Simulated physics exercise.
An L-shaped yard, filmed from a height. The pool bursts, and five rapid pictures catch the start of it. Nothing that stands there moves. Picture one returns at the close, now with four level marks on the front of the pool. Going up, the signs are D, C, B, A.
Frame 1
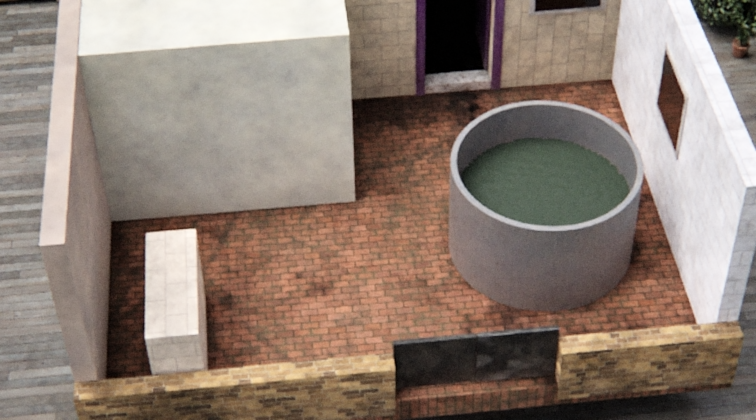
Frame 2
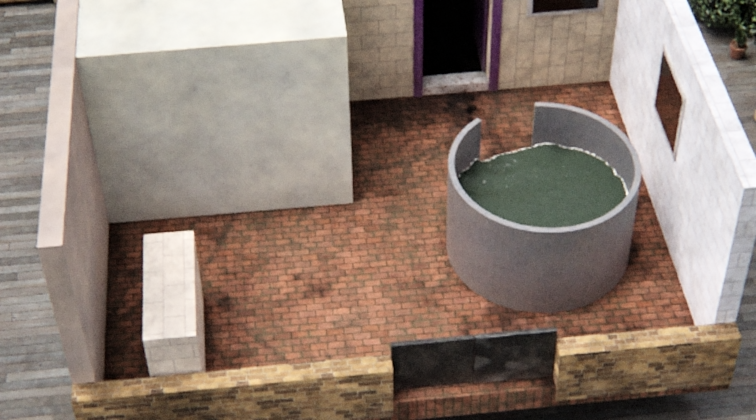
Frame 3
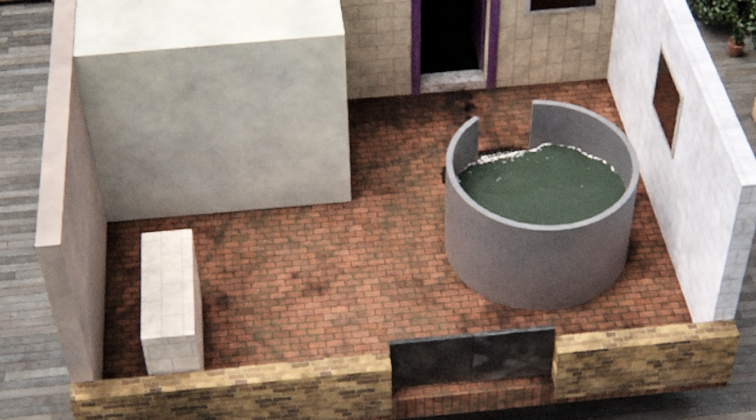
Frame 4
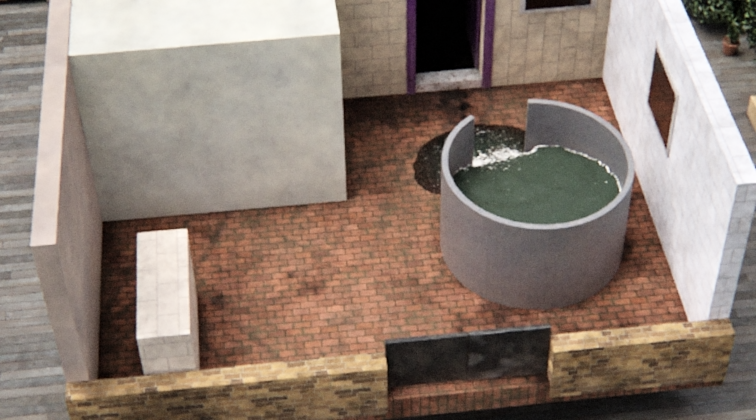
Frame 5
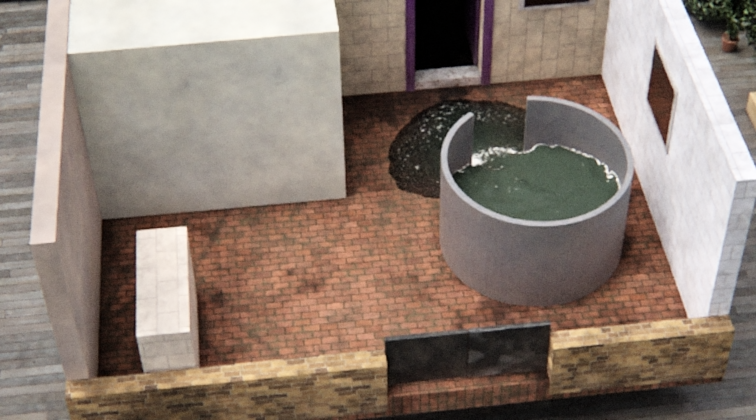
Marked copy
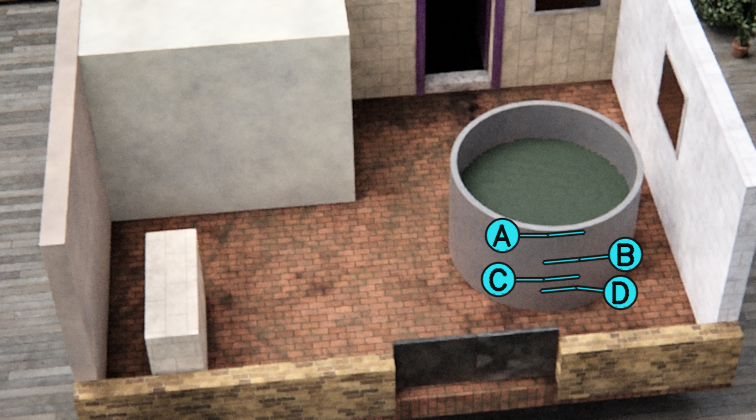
Dark green water lies still in a round grey tank at the right of a walled, red-brick yard, seen from high above. A large pale block fills the back left near a purple-framed doorway, with a small whitish block in front and a dark gate in the low yellowish wall. A gap opens in the tank's back rim, and water pours out, spreading leftward over the bricks as the view shifts slightly.
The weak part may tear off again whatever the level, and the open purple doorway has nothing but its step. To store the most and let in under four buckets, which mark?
The limit is D.
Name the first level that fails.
That would be C.
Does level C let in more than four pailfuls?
Yes.
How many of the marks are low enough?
One.
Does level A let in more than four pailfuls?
Yes.
On the marked copy, A at (565, 233); B at (562, 260); C at (560, 278); D at (559, 289); from the bottom up D, C, B, A.
With A, dozens of bucketfuls pour in.
With B, dozens of bucketfuls pour in.
With C, about 11 bucketfuls get in.
With D, a bucket or two gets in.
